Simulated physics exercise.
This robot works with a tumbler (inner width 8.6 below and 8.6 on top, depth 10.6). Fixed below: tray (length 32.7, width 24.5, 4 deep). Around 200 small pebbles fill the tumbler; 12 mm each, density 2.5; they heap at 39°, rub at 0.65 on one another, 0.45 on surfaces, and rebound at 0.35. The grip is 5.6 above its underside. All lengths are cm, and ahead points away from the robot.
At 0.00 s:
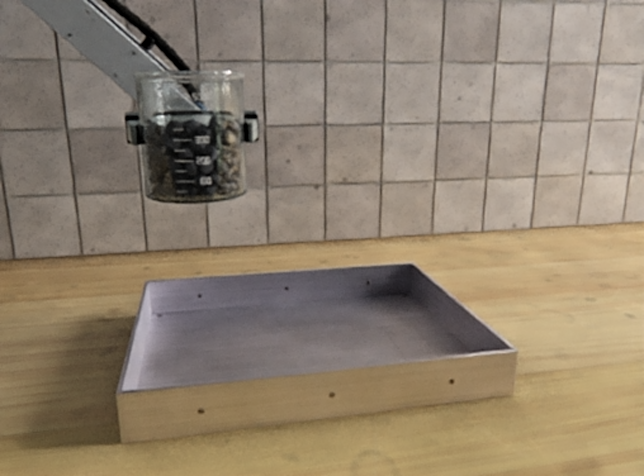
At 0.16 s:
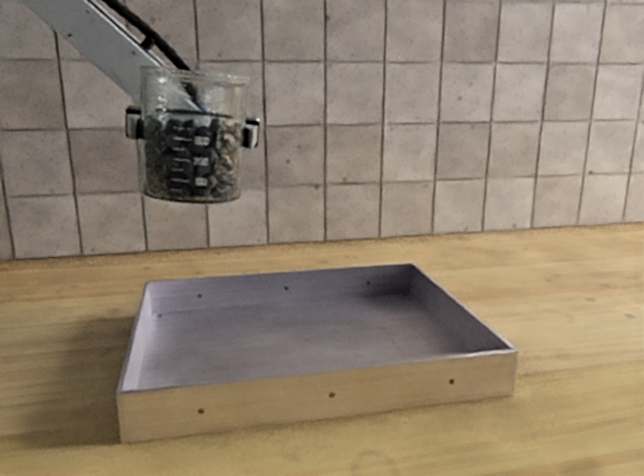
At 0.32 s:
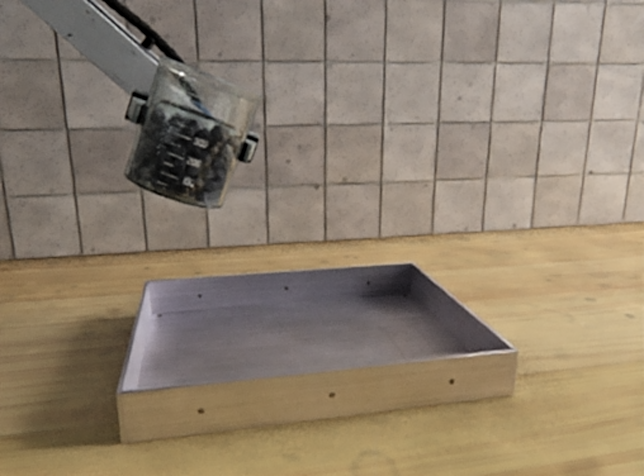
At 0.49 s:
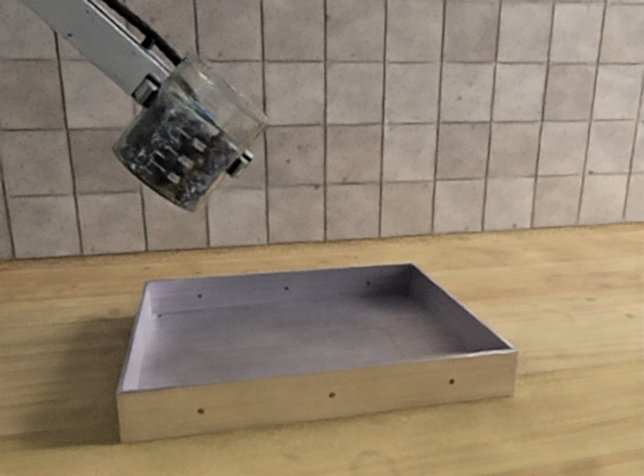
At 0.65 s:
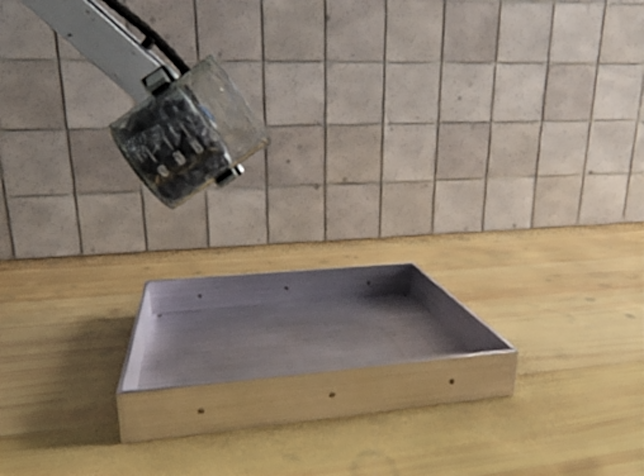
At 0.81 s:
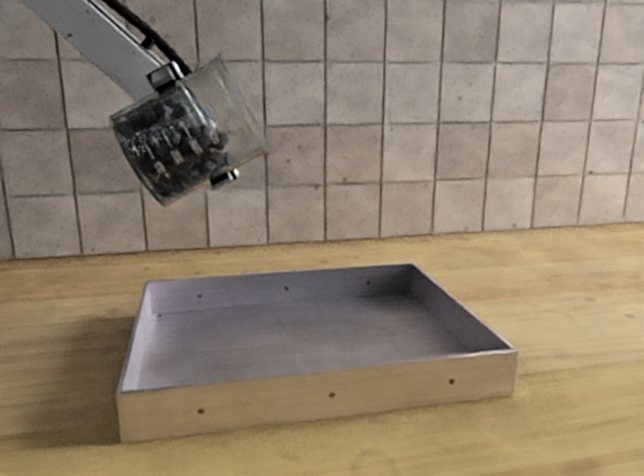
A robot arm tilts a clear tumbler of small pebbles steeply above an empty tray.
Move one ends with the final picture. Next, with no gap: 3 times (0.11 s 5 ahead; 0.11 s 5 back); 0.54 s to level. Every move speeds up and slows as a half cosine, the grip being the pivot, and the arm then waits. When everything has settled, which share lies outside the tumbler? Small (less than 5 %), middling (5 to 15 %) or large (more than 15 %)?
Answer: Large; more than 15 % of the small pebbles finish outside the tumbler.
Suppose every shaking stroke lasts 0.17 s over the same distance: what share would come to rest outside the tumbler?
It would be near 0 per cent.
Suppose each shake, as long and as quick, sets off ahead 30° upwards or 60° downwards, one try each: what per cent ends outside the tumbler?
About 50 and 0 per cent.
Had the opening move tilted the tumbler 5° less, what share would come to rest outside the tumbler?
In that case some 15 per cent.
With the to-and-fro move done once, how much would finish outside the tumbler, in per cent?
In that case some 10 per cent.
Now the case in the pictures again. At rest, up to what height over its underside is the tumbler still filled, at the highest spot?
Some 8.5 cm.
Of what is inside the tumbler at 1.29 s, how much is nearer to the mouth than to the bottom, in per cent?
Roughly 35 per cent.
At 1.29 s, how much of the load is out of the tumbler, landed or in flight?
About 15 per cent by then.
After 1.29 s, tilted 63° forward, highest piece 24 above the table; 169 in the tumbler, 19 in the tray, 11 in flight or on a rim.
After 1.77 s, tilted 26° forward, highest piece 25 above the table; 153 in the tumbler, 46 in the tray.
After 2.21 s, level, highest piece 25 above the table; 153 in the tumbler, 46 in the tray.
After 3.26 s, level, highest piece 25 above the table; 153 in the tumbler, 46 in the tray.
At rest, 153 in the tumbler, 46 in the tray. That is 23 % outside the tumbler.
